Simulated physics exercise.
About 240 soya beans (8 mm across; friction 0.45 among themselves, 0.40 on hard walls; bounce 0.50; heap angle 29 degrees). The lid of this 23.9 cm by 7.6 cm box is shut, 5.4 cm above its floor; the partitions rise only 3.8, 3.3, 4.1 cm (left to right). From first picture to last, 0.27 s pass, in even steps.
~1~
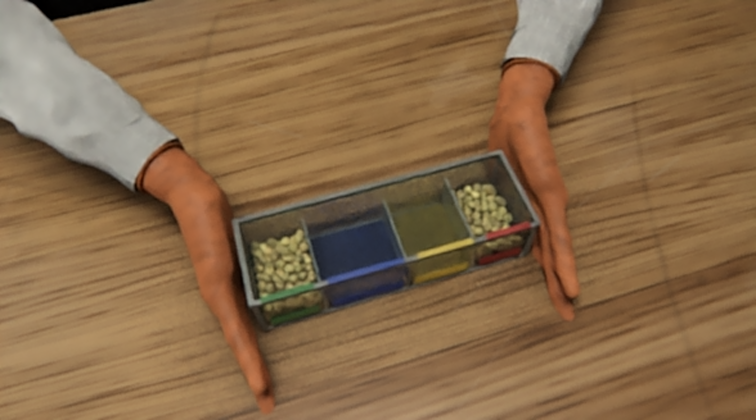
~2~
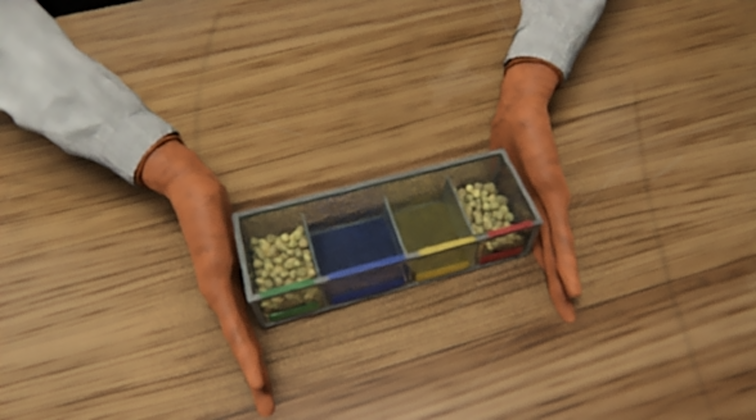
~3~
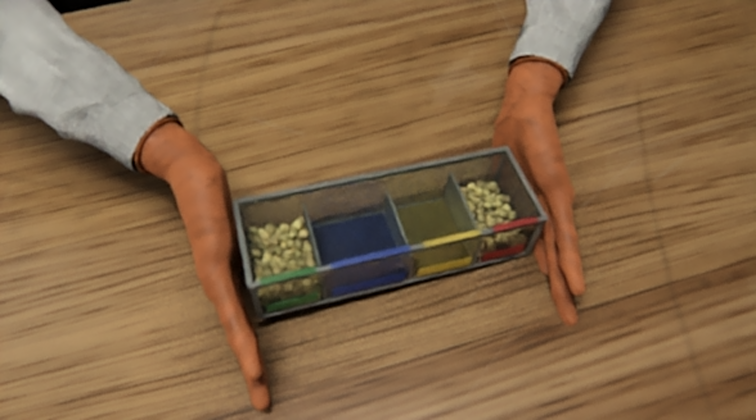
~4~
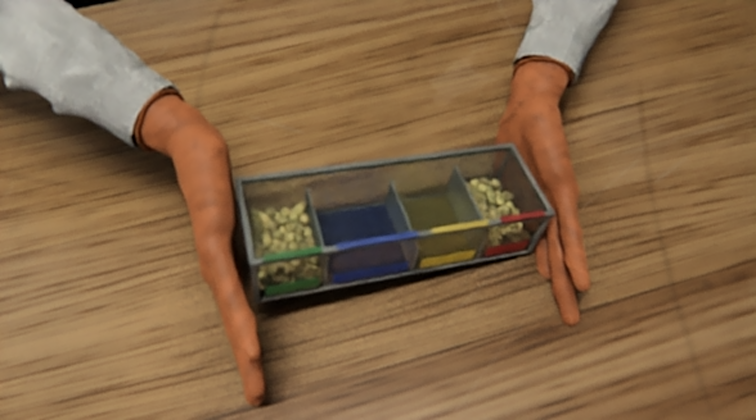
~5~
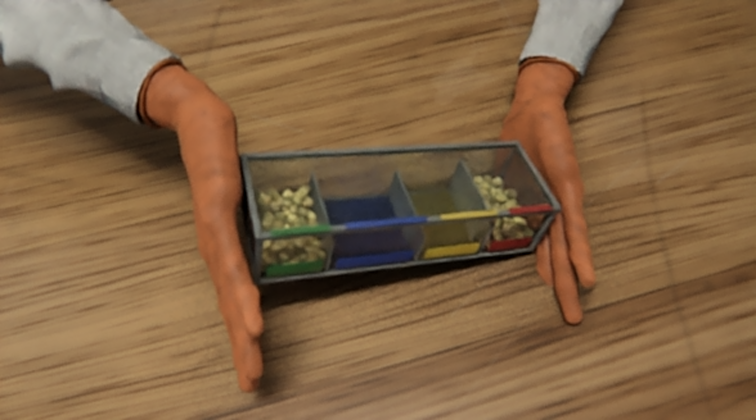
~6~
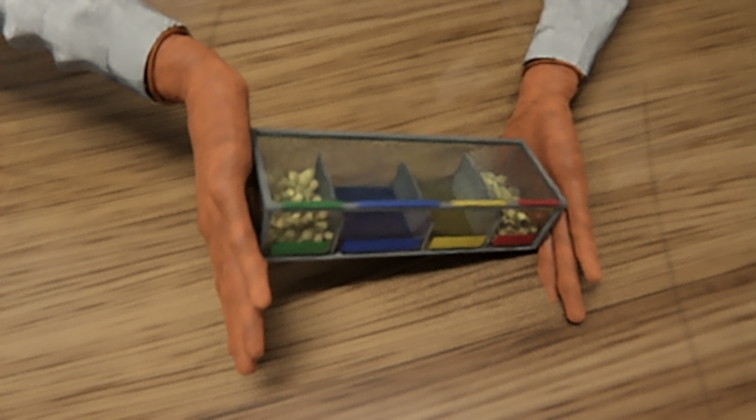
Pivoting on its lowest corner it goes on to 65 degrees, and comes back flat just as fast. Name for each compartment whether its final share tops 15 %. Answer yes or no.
Red yes, blue no, green yes, yellow no.
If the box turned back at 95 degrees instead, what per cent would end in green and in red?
Then: Green 35; red 55.
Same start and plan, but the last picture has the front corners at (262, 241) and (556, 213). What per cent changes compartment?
It would be near 5 per cent.
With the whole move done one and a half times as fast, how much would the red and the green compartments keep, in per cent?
Then: Red 45, green 40.
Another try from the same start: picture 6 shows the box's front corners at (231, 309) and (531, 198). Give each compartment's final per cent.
Red 45, blue 0, green 55, yellow 0.
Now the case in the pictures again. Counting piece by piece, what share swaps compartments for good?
About 10 per cent.
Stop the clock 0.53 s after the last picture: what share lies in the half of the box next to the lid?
Roughly 20 per cent.
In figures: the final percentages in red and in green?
Red 45, green 45.
Then, 0.53 s after the last picture, tilt 63 degrees; red 45 %, blue 5 %, green 50 %.
Then, 0.89 s after the last picture, tilt 25 degrees; red 45 %, blue 5 %, green 45 %.
Then, 1.33 s after the last picture, tilt 0 degrees; red 45 %, blue 5 %, green 45 %.
In the end, red 45 %, blue 5 %, green 45 %, yellow 0 %.
